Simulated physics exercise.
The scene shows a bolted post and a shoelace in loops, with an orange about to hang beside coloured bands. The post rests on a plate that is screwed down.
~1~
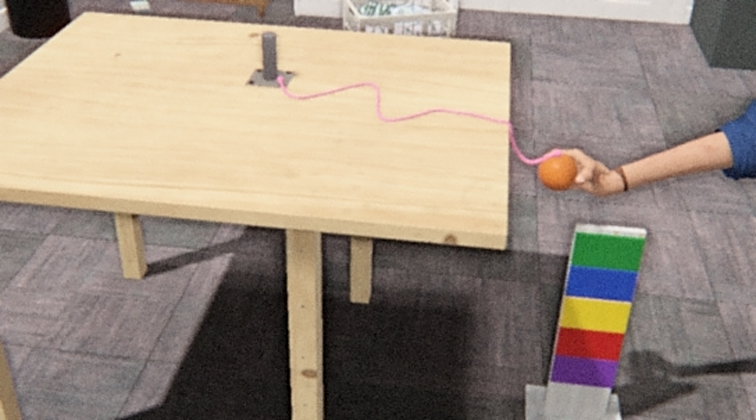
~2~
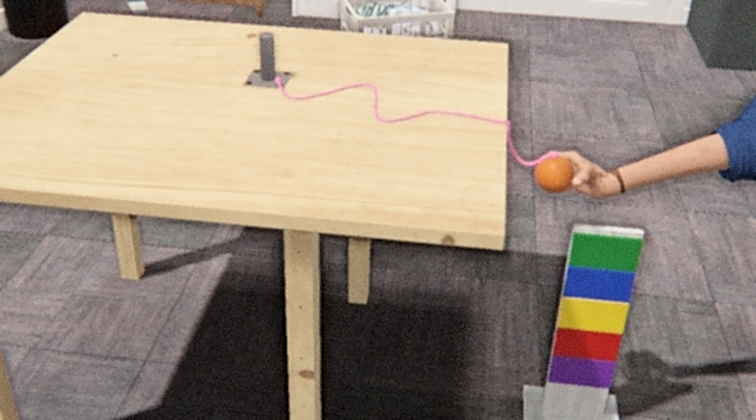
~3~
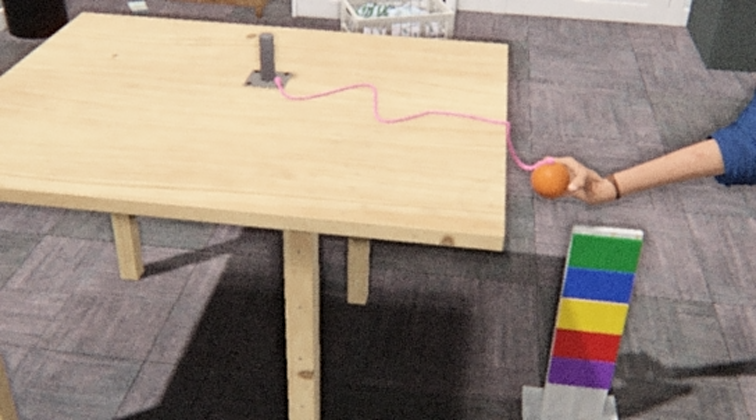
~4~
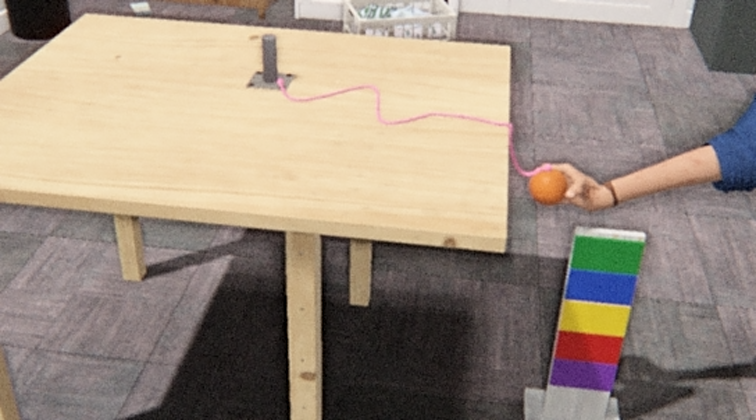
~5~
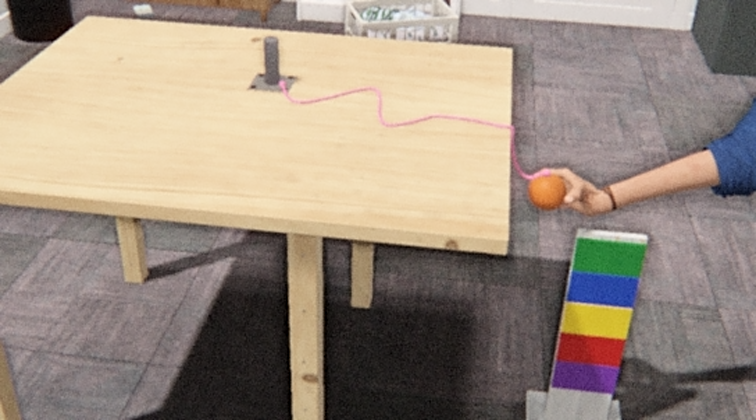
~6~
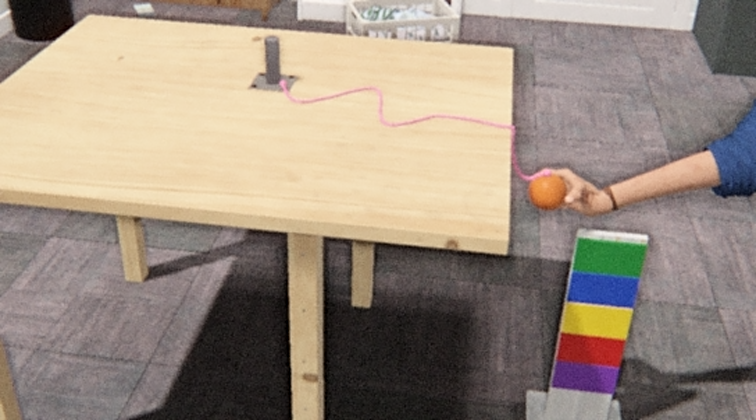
An orange held in a hand lowers slightly beside the table, above the coloured bands.
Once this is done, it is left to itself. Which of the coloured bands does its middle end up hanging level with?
It ends up level with the yellow band.
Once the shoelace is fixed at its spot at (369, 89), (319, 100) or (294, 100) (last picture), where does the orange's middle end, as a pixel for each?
It ends up near (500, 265) the first time, (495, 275) the second and (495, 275) the third.
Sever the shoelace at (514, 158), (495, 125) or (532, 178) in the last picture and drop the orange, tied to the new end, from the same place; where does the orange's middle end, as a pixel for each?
Near (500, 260), (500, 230) and (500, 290).
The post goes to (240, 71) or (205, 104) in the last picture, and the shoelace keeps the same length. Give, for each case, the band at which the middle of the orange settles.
The first case gives blue, the second gives blue.
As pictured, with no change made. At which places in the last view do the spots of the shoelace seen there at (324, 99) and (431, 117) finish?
Final spots: (353, 96), then (509, 156).
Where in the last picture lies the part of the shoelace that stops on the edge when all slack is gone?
Roughly (405, 124).
Soon after, orange near (527, 312); level with yellow.
Then, orange near (463, 288); level with yellow.
Further on, orange near (504, 304); level with yellow.
At rest, orange near (491, 301); level with yellow. At yellow.
